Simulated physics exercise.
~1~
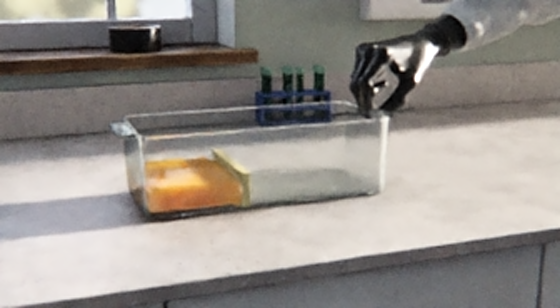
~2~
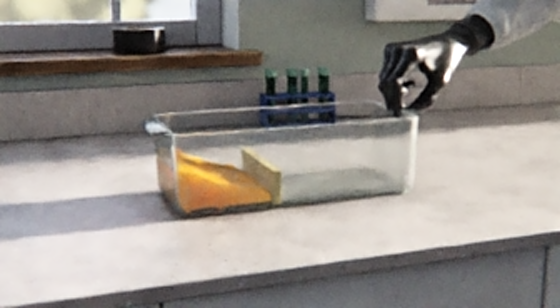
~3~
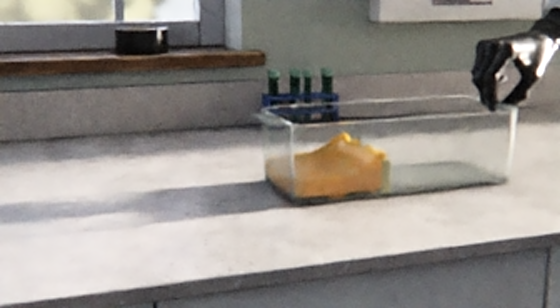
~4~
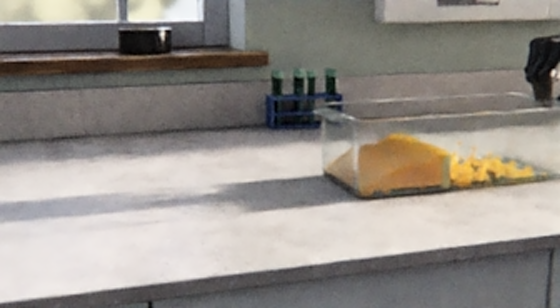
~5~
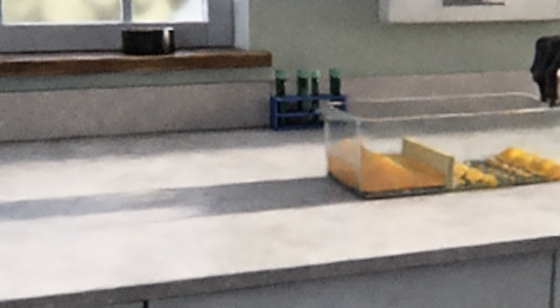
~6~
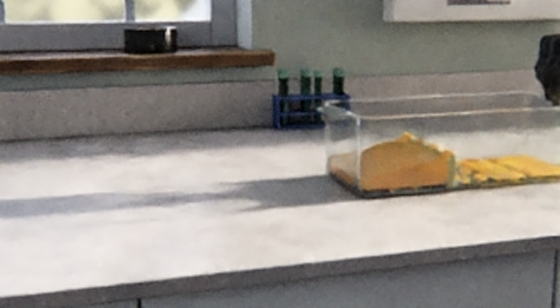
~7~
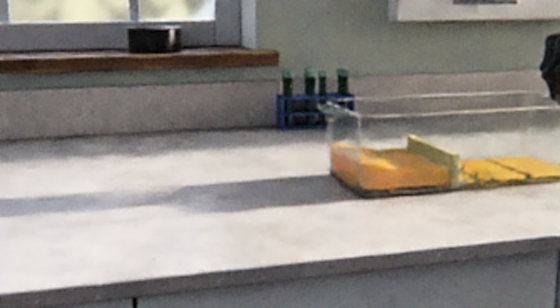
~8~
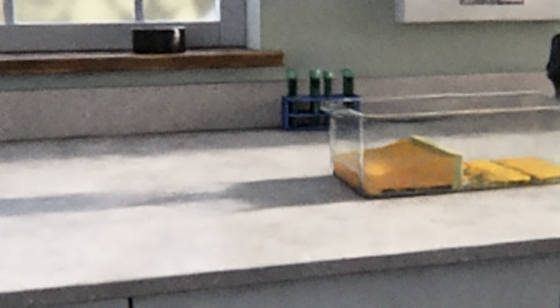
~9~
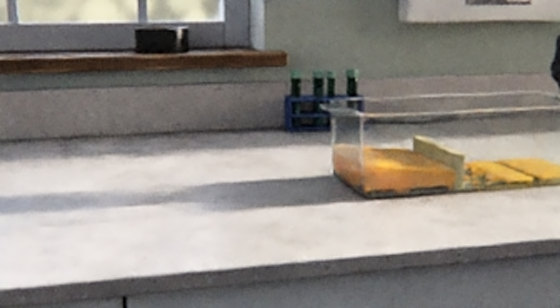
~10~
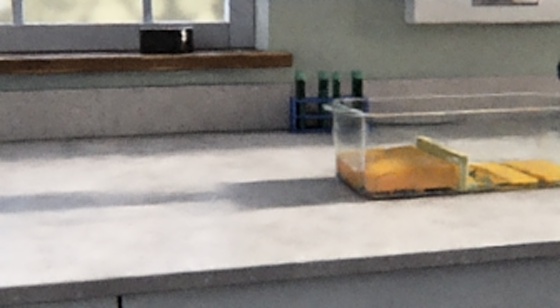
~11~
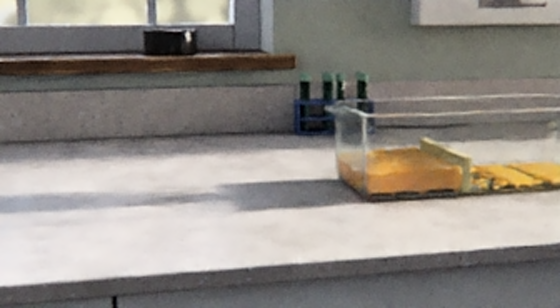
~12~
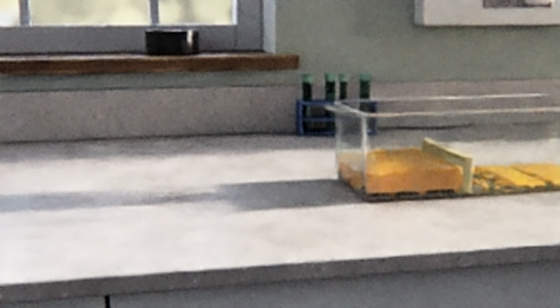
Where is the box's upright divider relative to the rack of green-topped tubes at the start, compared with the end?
At the start the divider stands to the left of the tube rack, in front of it. By the end it is well to the right of the rack, still upright.
